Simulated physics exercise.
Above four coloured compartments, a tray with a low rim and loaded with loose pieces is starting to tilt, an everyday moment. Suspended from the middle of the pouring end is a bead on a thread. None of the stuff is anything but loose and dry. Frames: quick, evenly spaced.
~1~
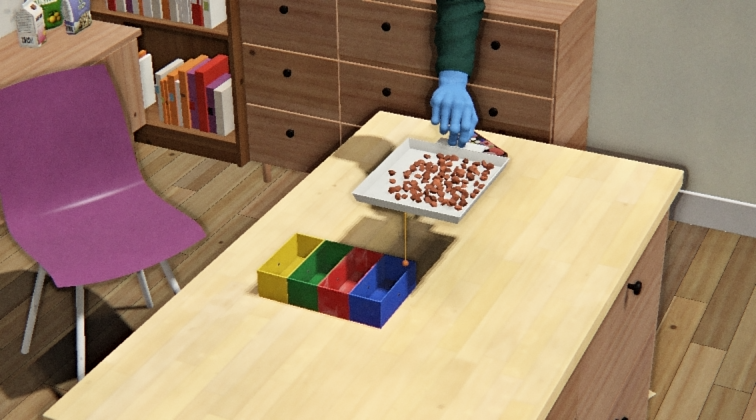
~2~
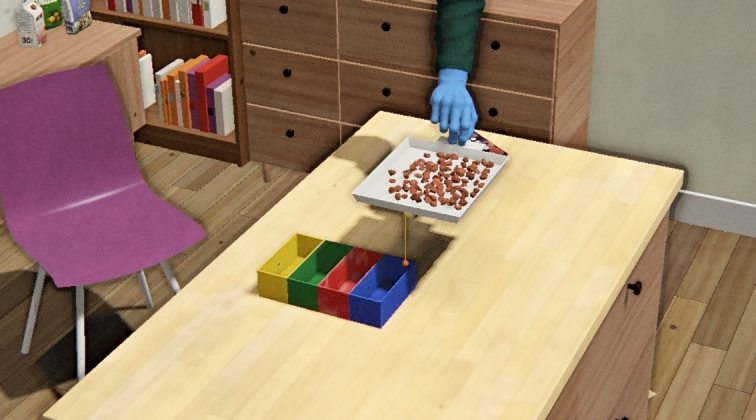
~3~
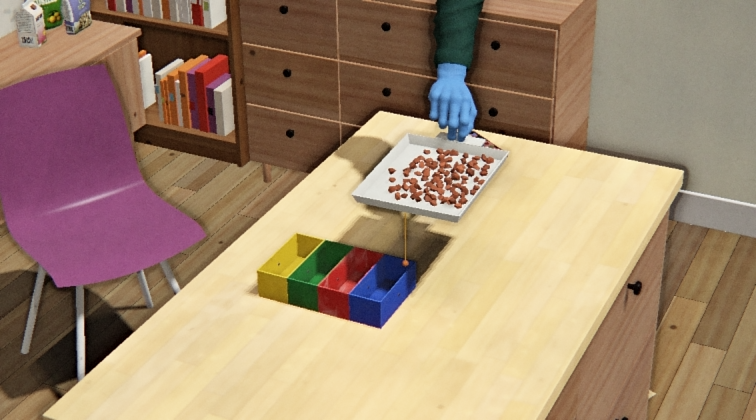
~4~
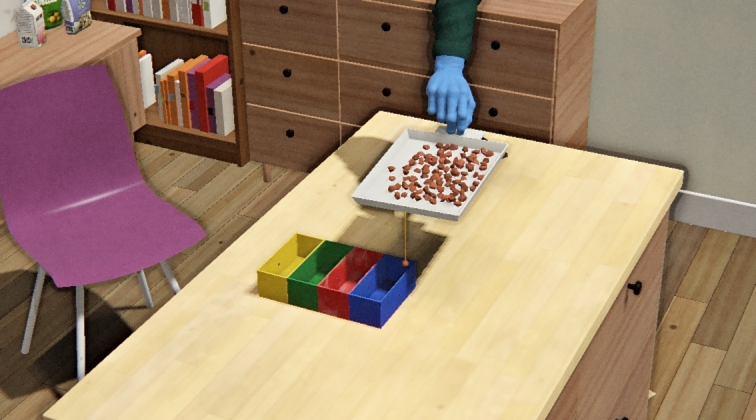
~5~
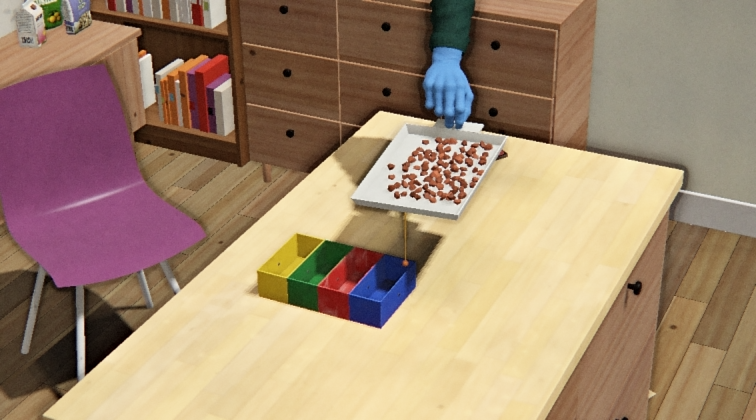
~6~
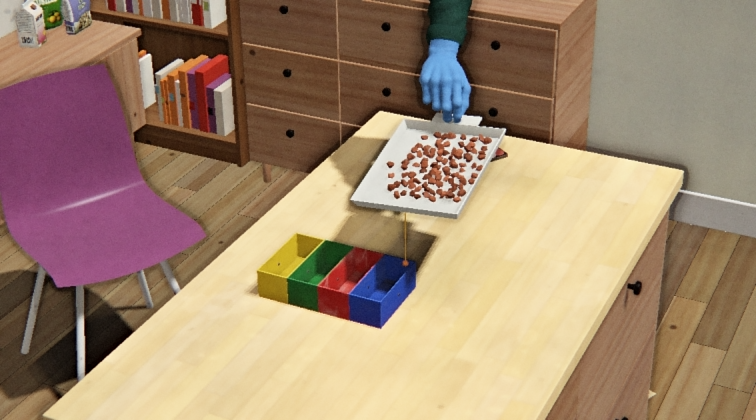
A blue-gloved hand tilted a pale tray of reddish-brown pieces, its far edge rising gradually above a row of yellow, green, red and blue compartments, while the pieces barely shifted.
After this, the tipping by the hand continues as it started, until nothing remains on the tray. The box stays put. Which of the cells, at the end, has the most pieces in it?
The red cell has the most pieces in it.
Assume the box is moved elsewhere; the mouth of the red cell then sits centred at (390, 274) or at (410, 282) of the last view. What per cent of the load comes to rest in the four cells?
100 % for the first, 100 % for the second.
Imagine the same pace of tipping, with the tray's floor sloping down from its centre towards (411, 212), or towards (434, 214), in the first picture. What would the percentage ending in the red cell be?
Near 10 % and, after that, 0 %.
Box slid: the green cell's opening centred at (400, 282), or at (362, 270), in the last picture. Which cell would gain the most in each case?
It would be the yellow cell the first time and green the second time.
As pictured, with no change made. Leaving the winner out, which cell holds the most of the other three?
It is the blue cell.
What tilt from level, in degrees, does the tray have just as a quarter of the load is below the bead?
About 80 degrees.
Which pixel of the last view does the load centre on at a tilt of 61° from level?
The load is centred around (387, 196).
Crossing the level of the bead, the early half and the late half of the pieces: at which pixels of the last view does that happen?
Near (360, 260) to start, and near (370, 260) afterwards.
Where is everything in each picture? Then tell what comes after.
In the first picture, corners of the pouring end (357, 192) and (457, 214), level; middle of the load (439, 181), bits of crushed brick; bead on its thread (406, 263); yellow cell (273, 284); green cell (303, 292); red cell (334, 300); blue cell (365, 309).
In the second picture, corners of the pouring end (357, 192) and (457, 214), level; middle of the load (439, 180).
In the third picture, corners of the pouring end (356, 193) and (457, 213), tipped barely, lowest at the left corner; middle of the load (439, 178).
In the fourth picture, corners of the pouring end (356, 195) and (456, 212), tipped a little, lowest at the left corner; middle of the load (439, 174).
In the fifth picture, corners of the pouring end (356, 196) and (456, 212), tipped a little, lowest at the left corner; middle of the load (438, 171).
In the sixth picture, corners of the pouring end (355, 197) and (455, 211), tipped clearly, lowest at the left corner; middle of the load (437, 168); yellow cell (273, 284); green cell (303, 292); red cell (334, 300); blue cell (365, 309).
Just after the last frame, tray tipped steeply; almost all on the tray; about a tenth falling or outside the box.
A moment on, tray tipped past a quarter turn; about a tenth on the tray; roughly a third in the red cell; roughly a quarter in the blue cell; about a tenth in the green cell; roughly a quarter falling or outside the box.
Further on, tray tipped past a quarter turn; roughly two thirds in the red cell; roughly a third in the blue cell; about a tenth in the green cell; about a tenth falling or outside the box.
When it is over, tray tipped past a quarter turn; roughly two thirds in the red cell; roughly a third in the blue cell; about a tenth in the green cell; not one in the yellow cell; about a tenth outside the box.
